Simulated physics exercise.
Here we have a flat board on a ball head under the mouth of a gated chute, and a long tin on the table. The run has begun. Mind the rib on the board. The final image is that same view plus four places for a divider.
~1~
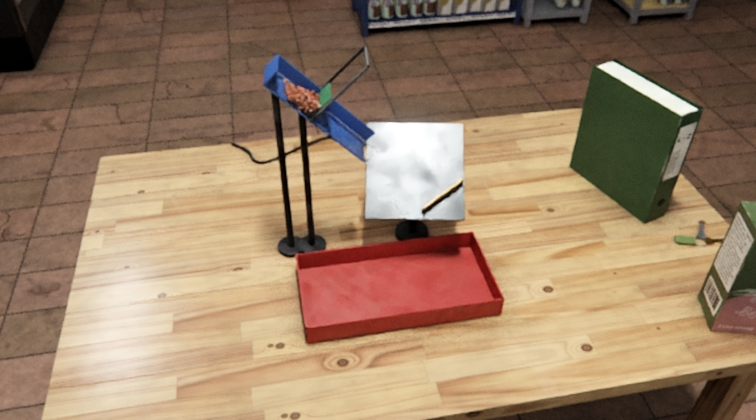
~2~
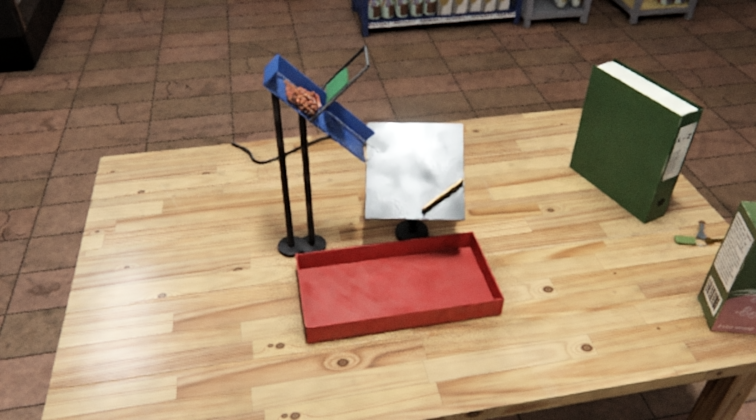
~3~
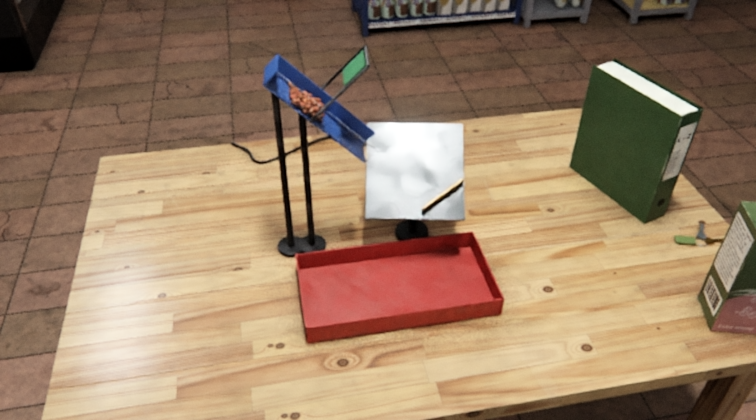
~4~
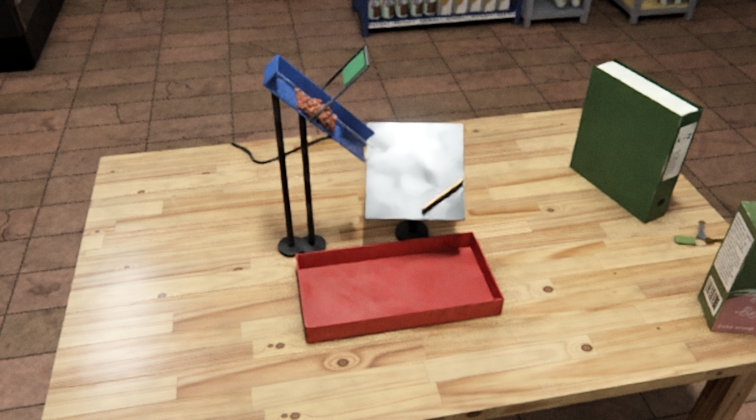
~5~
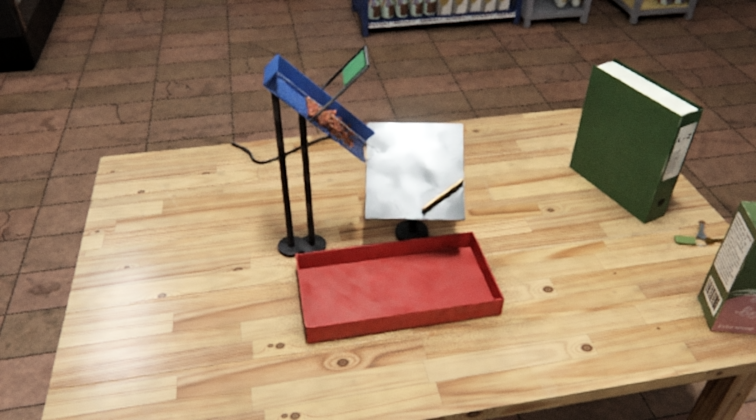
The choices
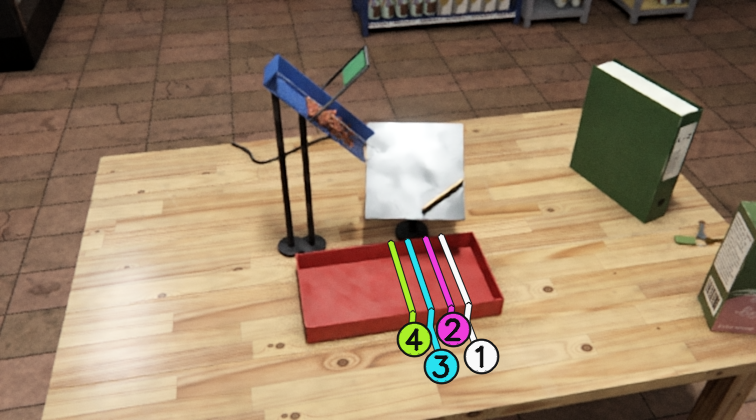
A green gate lifts at the upper part of a sloping blue chute, where small orange-brown pellets sit bunched behind it. The pellets then slide down the chute to the right in a loosening cluster, nearing its lower lip, while the tilted pale board and the empty red tray stay still.
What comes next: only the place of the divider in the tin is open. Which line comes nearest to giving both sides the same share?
3 beats the others.
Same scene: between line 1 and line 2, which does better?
The answer is 2.
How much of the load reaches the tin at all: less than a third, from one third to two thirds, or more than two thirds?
About that: More than two thirds.
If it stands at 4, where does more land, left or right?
Right.
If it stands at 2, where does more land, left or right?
More lands on the left.
On the marked copy, line 1 crosses the front rim at (468, 304); line 2 crosses the front rim at (451, 306); line 3 crosses the front rim at (431, 309); line 4 crosses the front rim at (412, 312).
For line 1, of what is caught, nearly all on the left of the divider, a stray few on the right.
For line 2, of what is caught, most on the left of the divider, a small part on the right.
For line 3, of what is caught, about half on the left of the divider, about half on the right.
For line 4, of what is caught, a small part on the left of the divider, most on the right.
